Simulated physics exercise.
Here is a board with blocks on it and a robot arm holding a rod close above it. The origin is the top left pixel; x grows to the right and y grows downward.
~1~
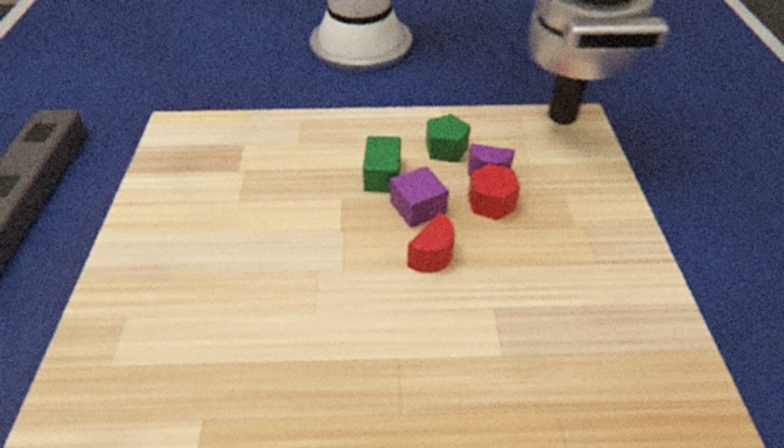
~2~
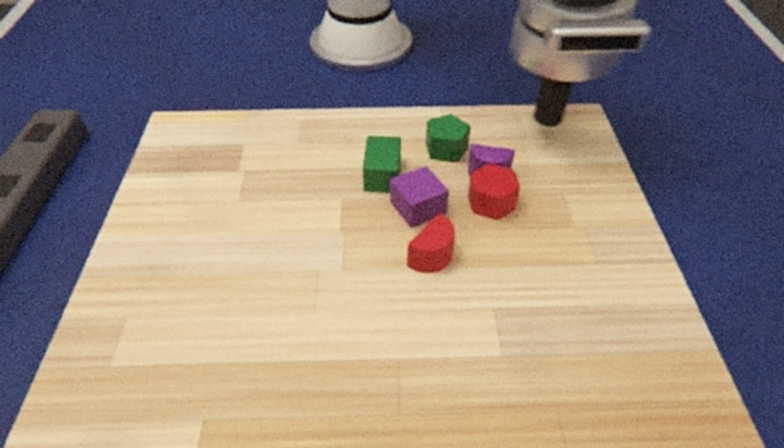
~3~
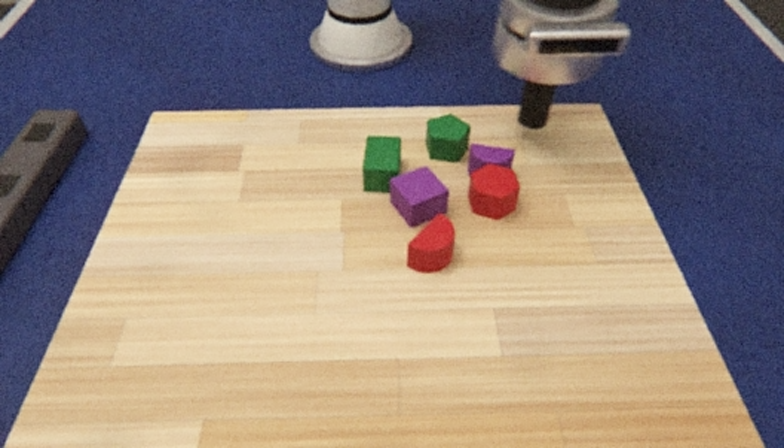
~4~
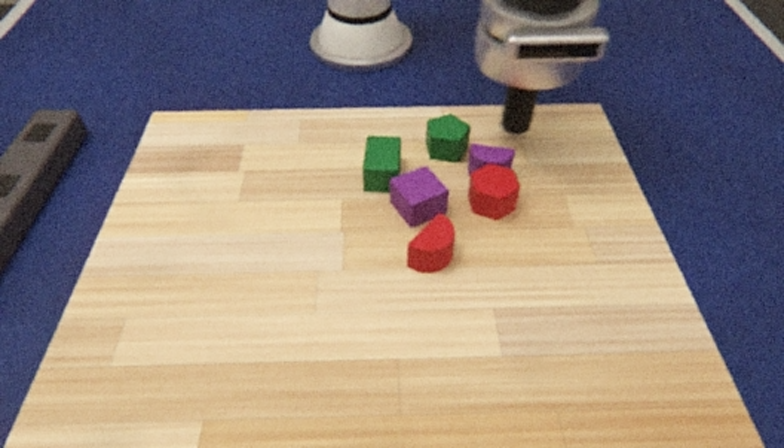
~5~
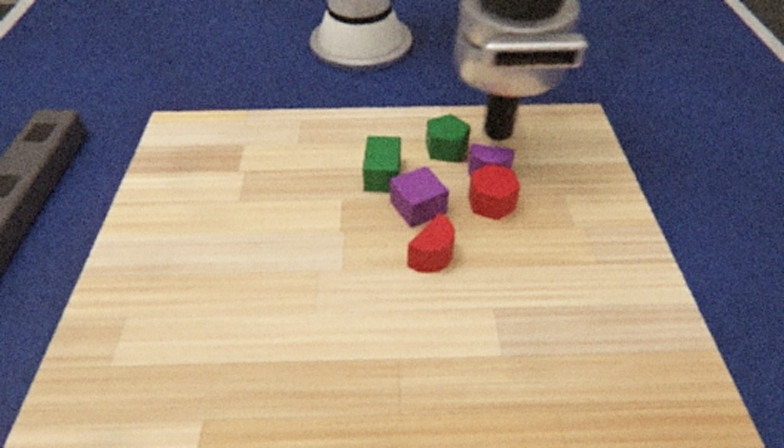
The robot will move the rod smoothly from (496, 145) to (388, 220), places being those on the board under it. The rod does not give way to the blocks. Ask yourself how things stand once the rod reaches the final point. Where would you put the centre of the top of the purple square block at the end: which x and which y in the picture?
(381, 227)
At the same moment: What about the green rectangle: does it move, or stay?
Once the path ends, it is where it was.
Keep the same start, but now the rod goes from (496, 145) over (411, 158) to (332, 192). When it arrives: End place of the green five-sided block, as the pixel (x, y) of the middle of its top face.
The spot you're after is about (355, 129) in the image.
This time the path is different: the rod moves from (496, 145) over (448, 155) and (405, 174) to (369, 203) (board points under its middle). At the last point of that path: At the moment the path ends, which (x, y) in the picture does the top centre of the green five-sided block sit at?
So, by the moment the path ends, you'll find the top centre of the green five-sided block at (387, 130).
The first path, step by step. One third of the way, rod (464, 155); green five-sided block (441, 126), turned 15° clockwise; purple half-round block (487, 158), turned 55° anticlockwise; red six-sided block (500, 184).
Two thirds of the way, rod (427, 180); purple square block (408, 193), turned 20° anticlockwise; green five-sided block (441, 126), turned 15° clockwise; purple half-round block (487, 158), turned 60° anticlockwise; red six-sided block (500, 184), turned 10° clockwise.
At the end, rod (388, 207); green rectangle in place; purple square block (381, 227), turned 60° anticlockwise; green five-sided block (441, 126), turned 15° clockwise; purple half-round block (487, 158), turned 60° anticlockwise; red six-sided block (500, 184), turned 10° clockwise.
